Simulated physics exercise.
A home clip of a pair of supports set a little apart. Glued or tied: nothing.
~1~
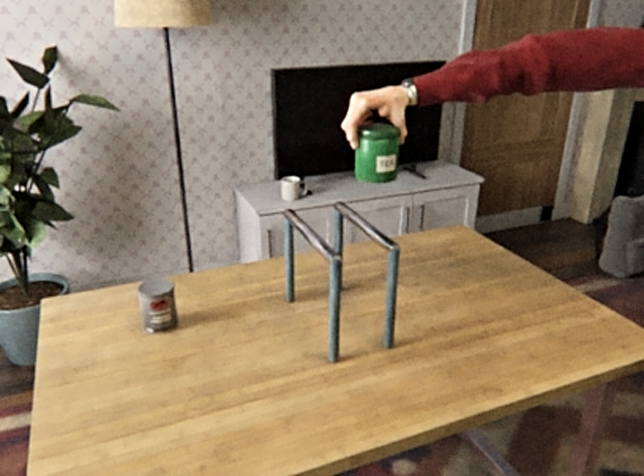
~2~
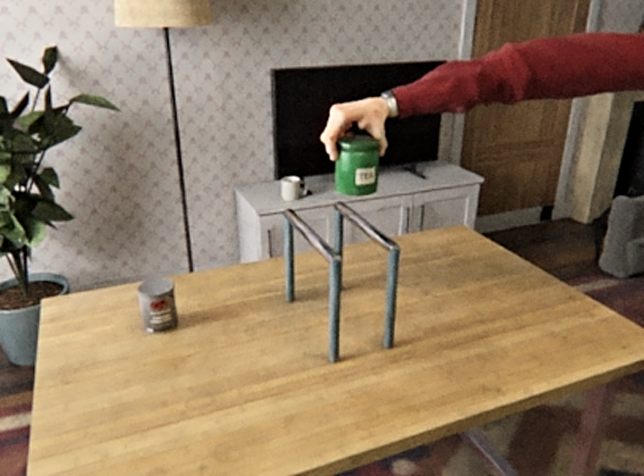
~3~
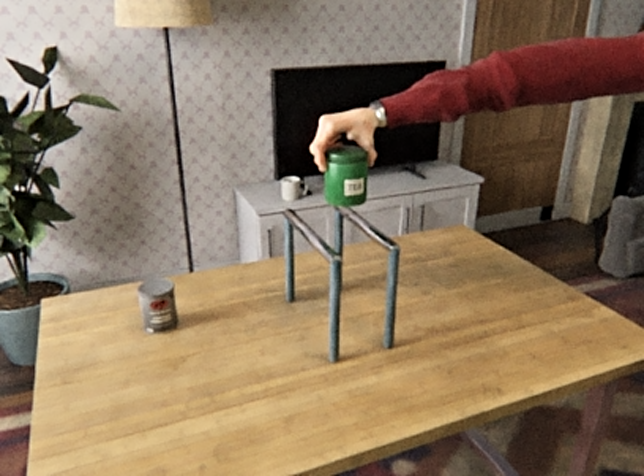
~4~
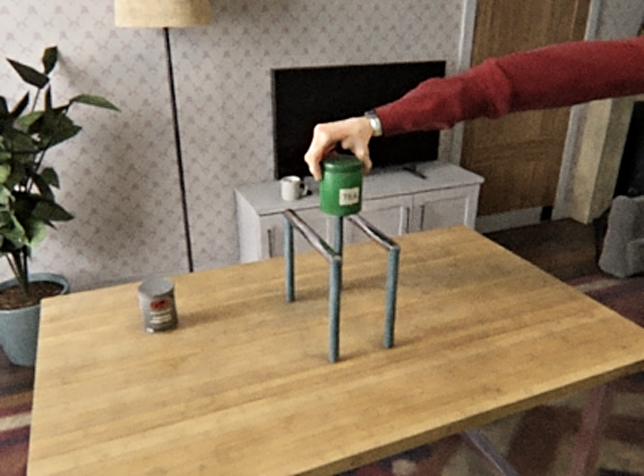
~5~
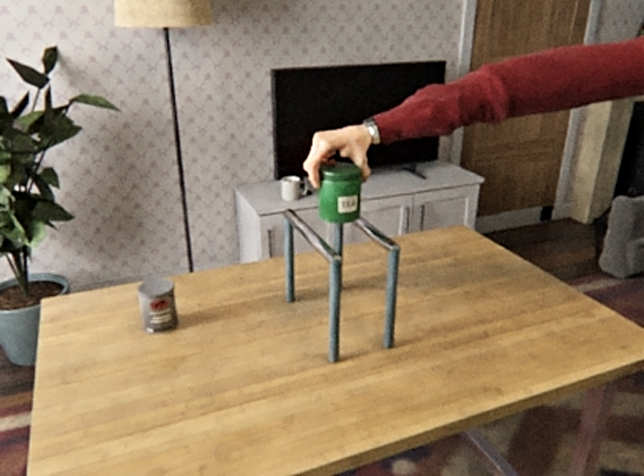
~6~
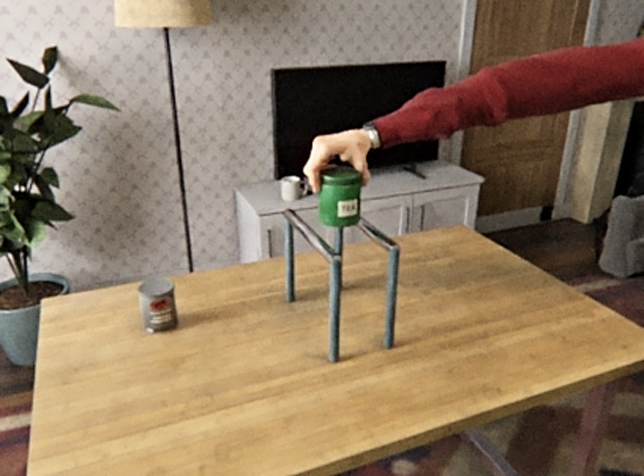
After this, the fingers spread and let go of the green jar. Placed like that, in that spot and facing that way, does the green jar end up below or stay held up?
It ends up underneath.
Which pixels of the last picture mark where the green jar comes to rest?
End position, last frame: About (338, 301).
Then, 0.32 s later than the last frame, green jar moved well along near (338, 301).
Then, 0.66 s later than the last frame, green jar resting near (340, 300).
When it is over, moved from the start, green jar; grey tin as before. End places, in pixels of the last picture, green jar near (338, 302). The jar drops through.
